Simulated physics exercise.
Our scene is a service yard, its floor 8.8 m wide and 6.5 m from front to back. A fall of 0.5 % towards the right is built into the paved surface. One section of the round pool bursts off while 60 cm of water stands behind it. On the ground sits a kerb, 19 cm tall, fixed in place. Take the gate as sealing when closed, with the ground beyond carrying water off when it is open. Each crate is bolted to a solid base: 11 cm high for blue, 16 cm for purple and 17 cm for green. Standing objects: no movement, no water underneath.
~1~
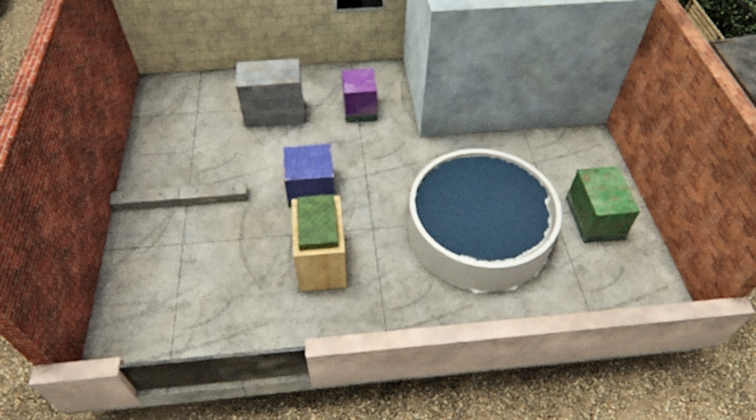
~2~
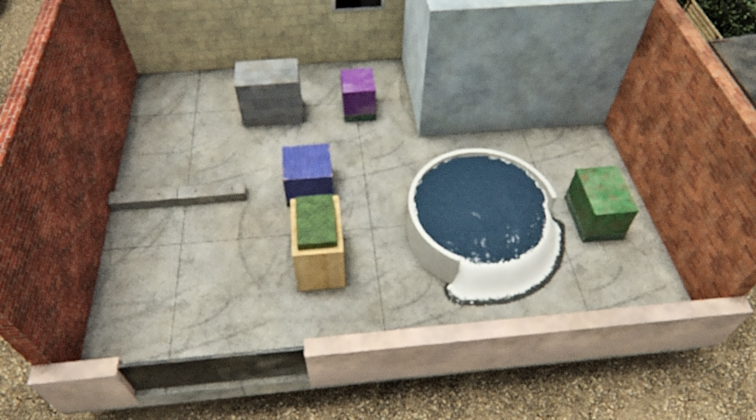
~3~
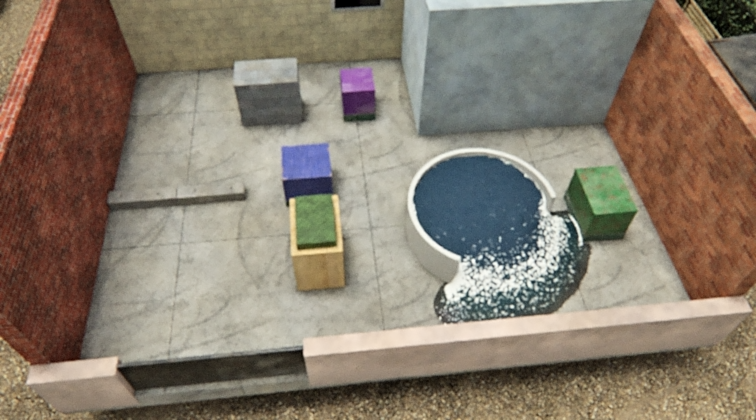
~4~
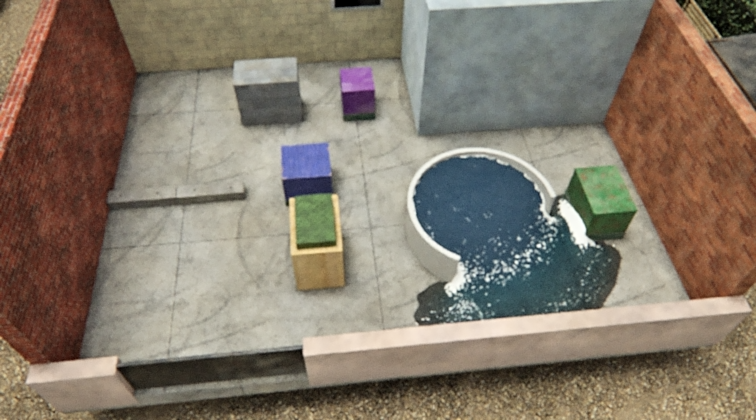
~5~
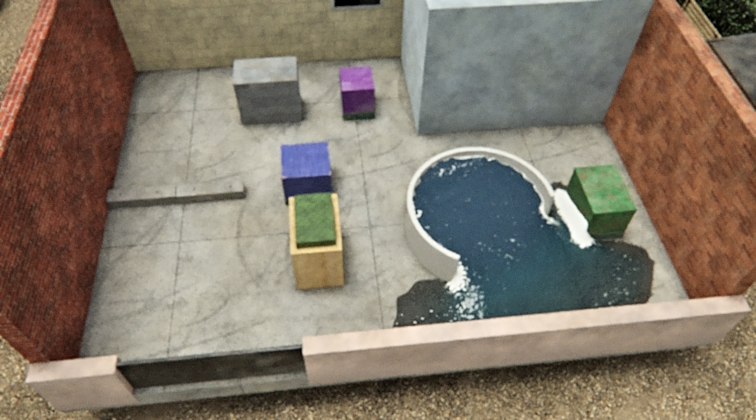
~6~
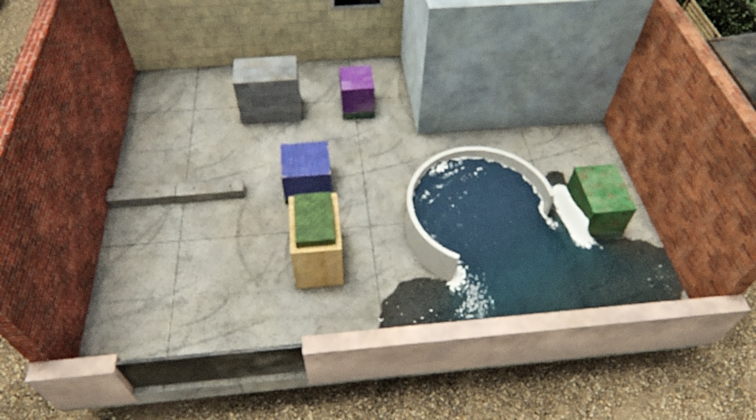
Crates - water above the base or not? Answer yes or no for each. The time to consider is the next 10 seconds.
Blue crate - yes; purple crate - no; green crate - yes.
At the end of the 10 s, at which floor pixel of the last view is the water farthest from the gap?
About (137, 75) in the last view.
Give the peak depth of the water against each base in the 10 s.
Max (cm) - blue: 20; purple: 8; green: 36.
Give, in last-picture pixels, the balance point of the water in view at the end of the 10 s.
At about (392, 224).
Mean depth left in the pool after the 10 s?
Mean depth: Some 7 cm.
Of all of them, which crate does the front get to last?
The purple one.
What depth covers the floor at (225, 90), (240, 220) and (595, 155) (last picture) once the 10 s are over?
Depths: About 0, 4 and 7 centimetres.
A moment later water covers 20 % of the floor and is deepest (56 cm) near (691, 322); blue plinth not reached, purple plinth not reached, green plinth reached.
Soon after water covers 30 % of the floor and is deepest (47 cm) near (691, 322); blue plinth not reached, purple plinth not reached, green plinth reached.
Next water covers 45 % of the floor and is deepest (39 cm) near (596, 123); blue plinth reached, purple plinth not reached, green plinth reached.
Later on water covers 65 % of the floor and is deepest (14 cm) near (593, 160); blue plinth reached, purple plinth reached, green plinth reached.
At the end water covers 85 % of the floor and is deepest (16 cm) near (691, 322); highest at the blue plinth 20 cm, highest at the purple plinth 8 cm, highest at the green plinth 36 cm.
